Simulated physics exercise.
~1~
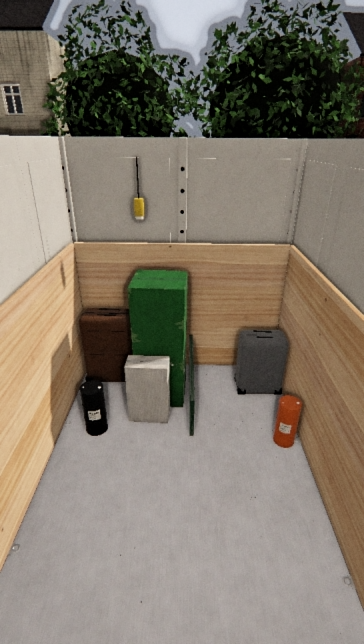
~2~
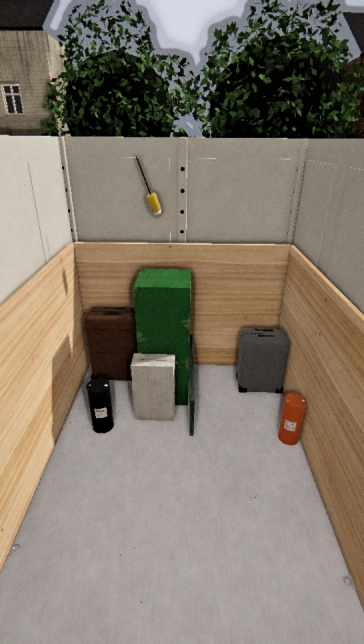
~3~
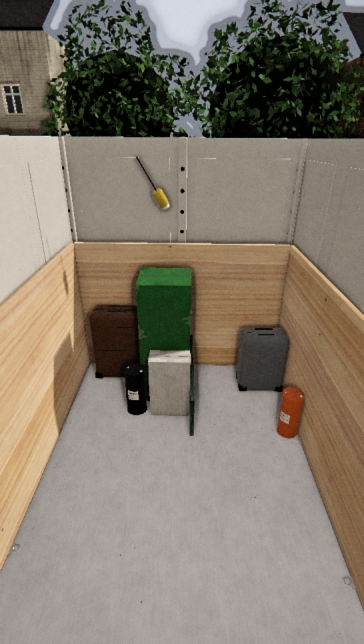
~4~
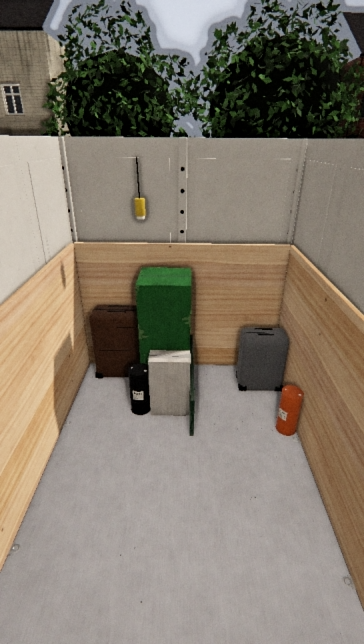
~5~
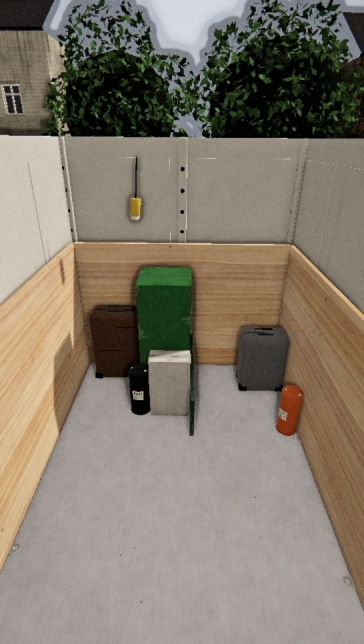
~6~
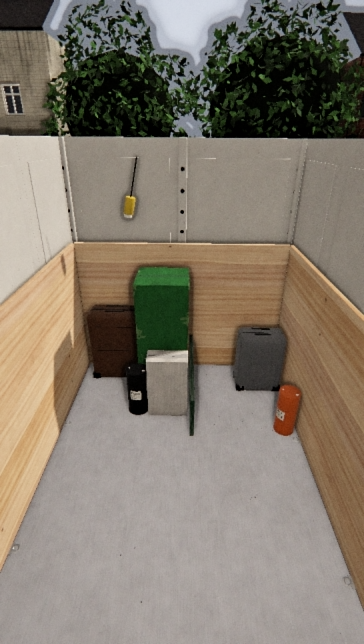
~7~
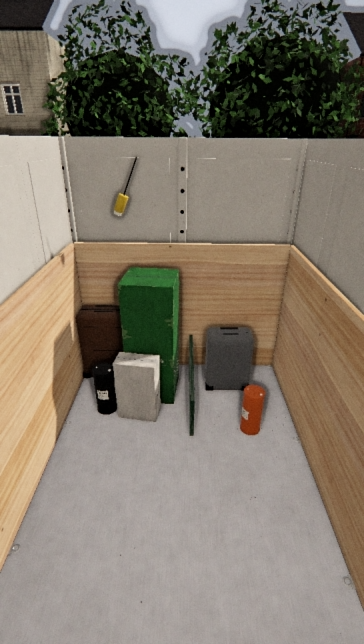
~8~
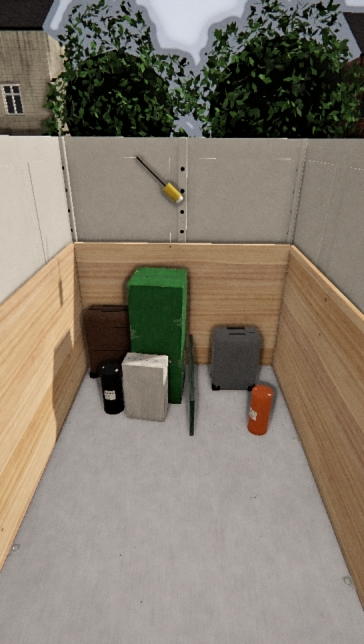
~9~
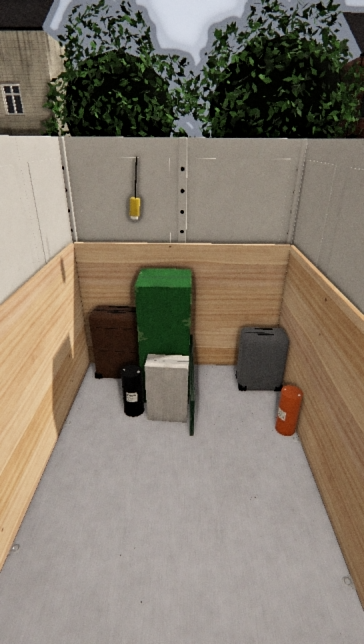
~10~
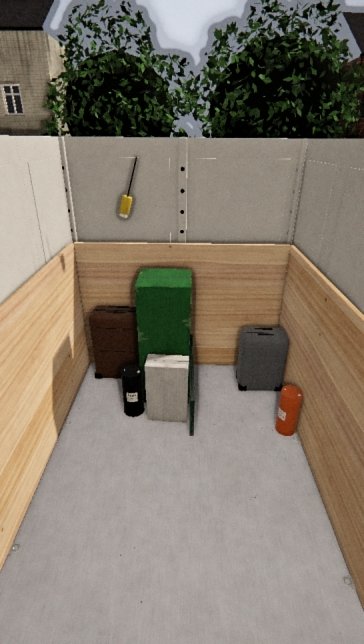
Green box, cases, canisters and white box sliding right, then left and right again in a van's load bay, all ending upright.
